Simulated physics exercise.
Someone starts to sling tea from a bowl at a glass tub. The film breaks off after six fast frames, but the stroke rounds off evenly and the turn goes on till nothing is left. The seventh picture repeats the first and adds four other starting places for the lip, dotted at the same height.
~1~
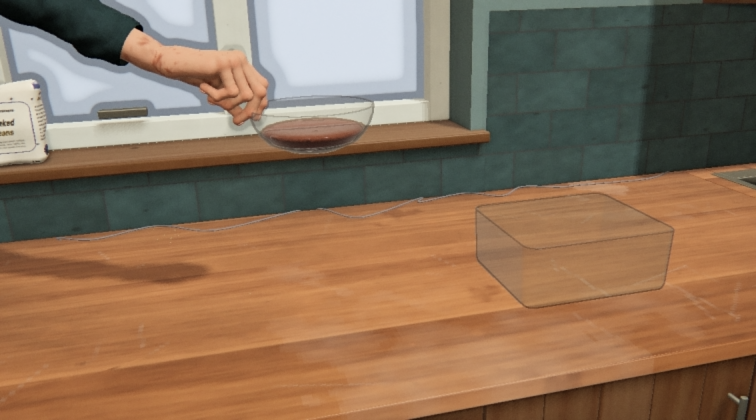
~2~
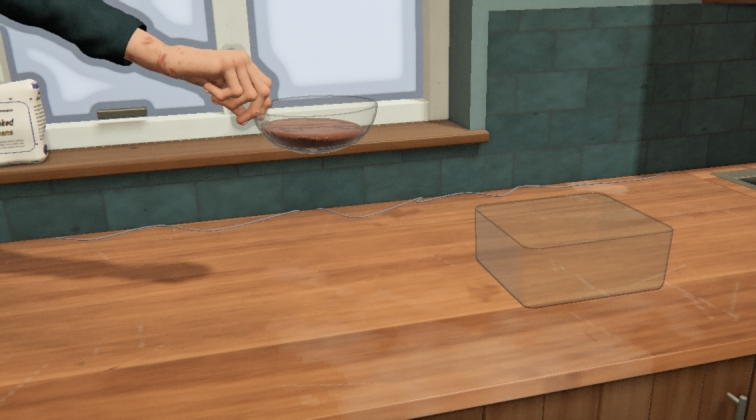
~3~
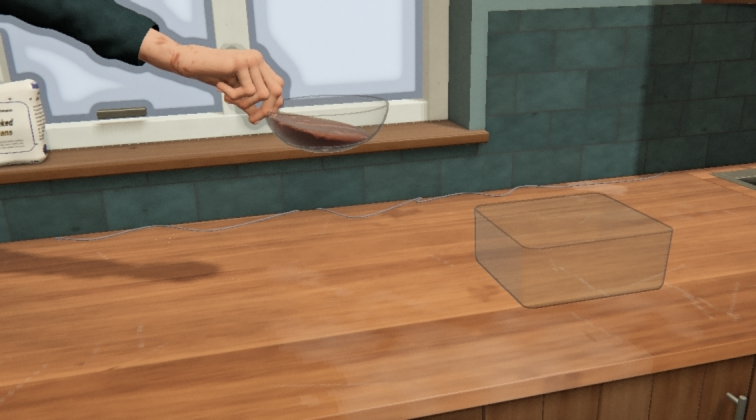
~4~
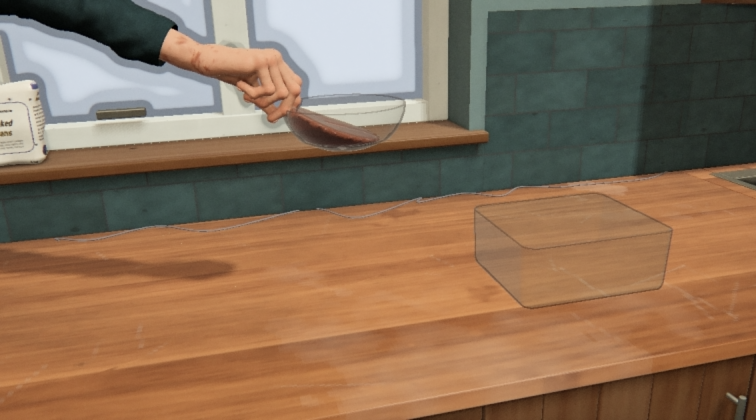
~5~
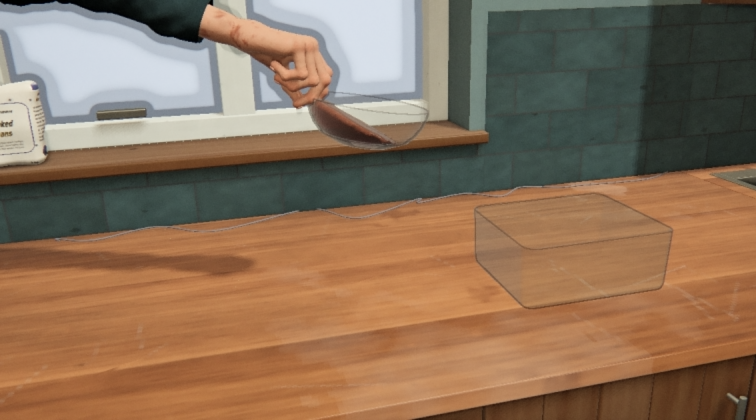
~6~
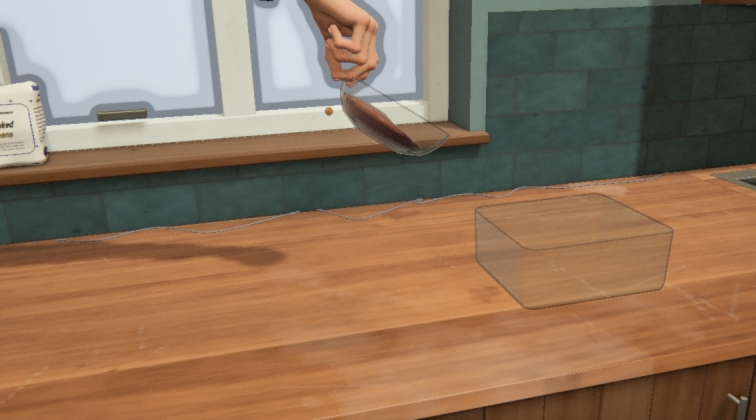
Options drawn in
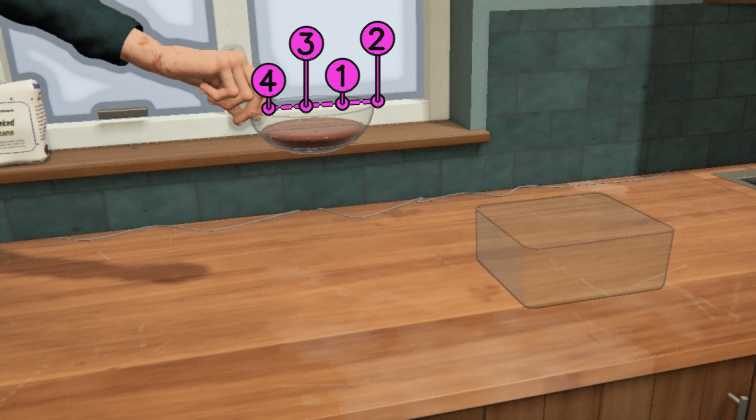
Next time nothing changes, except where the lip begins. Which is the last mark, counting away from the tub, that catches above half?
Take 1.
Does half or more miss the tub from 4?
Yes, it does.
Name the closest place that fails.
The answer is 3.
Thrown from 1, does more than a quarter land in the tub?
Yes, it does.
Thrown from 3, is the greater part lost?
Yes, that goes wrong.
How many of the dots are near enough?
Two of them.
In magenta, 1 at (342, 103); 2 at (377, 100); 3 at (306, 105); 4 at (268, 108).
With 1, about 64 % lands in the tub, 18 % falls short and 17 % goes beside or beyond.
With 2, about 75 % lands in the tub, 8 % falls short and 18 % goes beside or beyond.
With 3, about 19 % lands in the tub, 76 % falls short and 6 % goes beside or beyond.
With 4, about 0 % lands in the tub, 97 % falls short and 3 % goes beside or beyond.
